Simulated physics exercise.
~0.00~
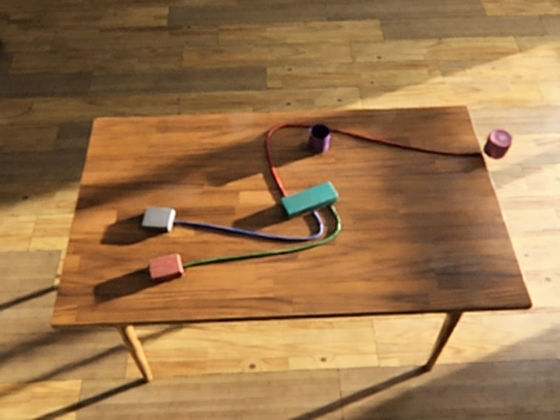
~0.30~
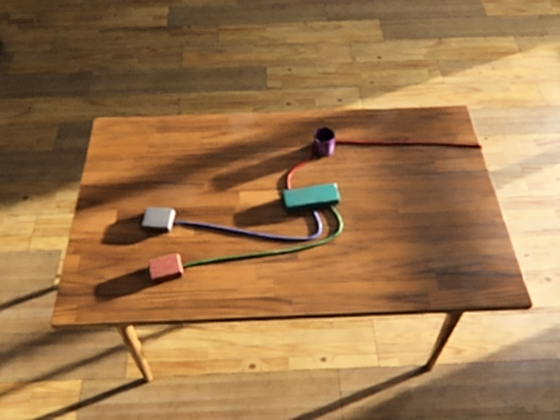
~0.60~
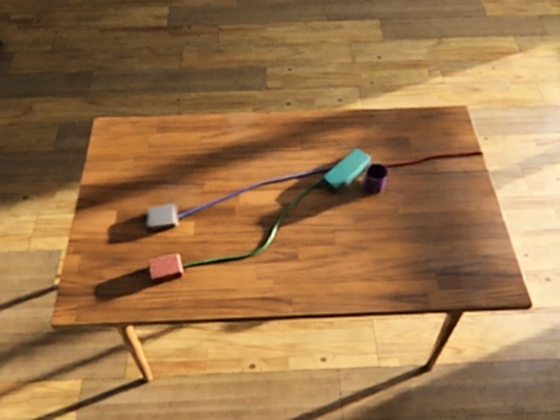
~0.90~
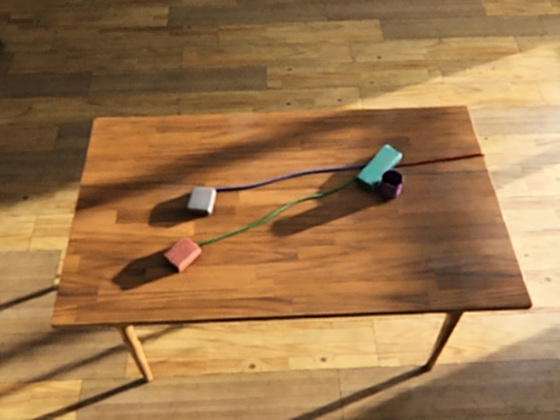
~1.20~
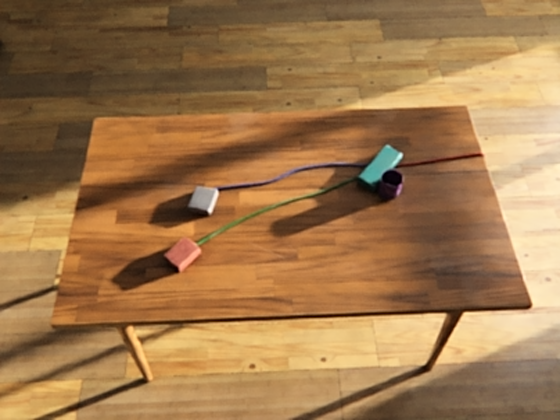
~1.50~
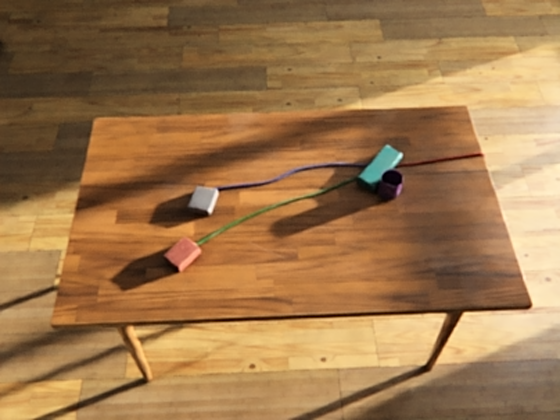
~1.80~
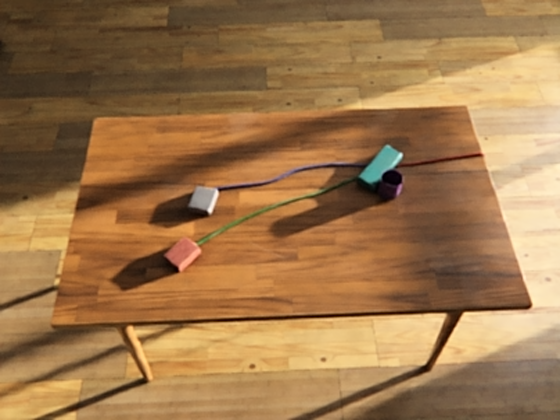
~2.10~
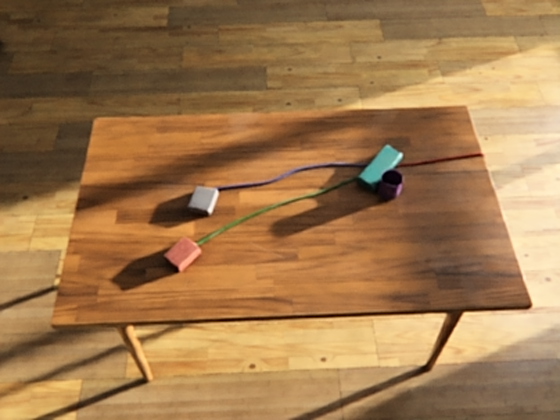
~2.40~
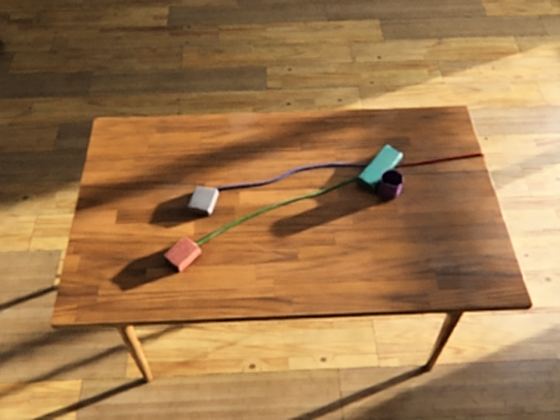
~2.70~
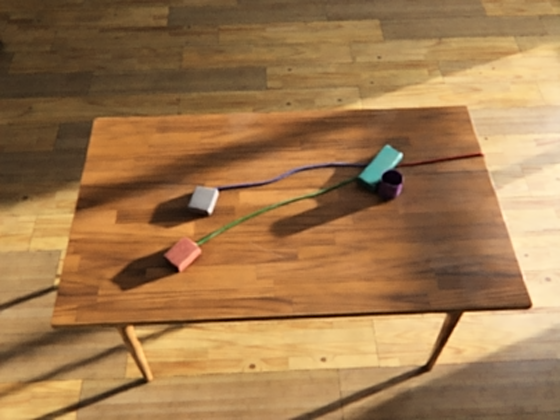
A pink speaker drops past the right edge of a wooden table, seen from above on a sunlit plank floor, trailing a red cable to a teal strip near the middle. A purple cup stands behind the strip, while a grey reader and a red drive sit to the left on blue and green cables. The speaker falls out of sight, and its cable nudges the cup right, then drags strip and cup farther right. The reader and drive are tugged a little rightward. Everything stops, with the strip and cup still on the table and the red cable over the edge.
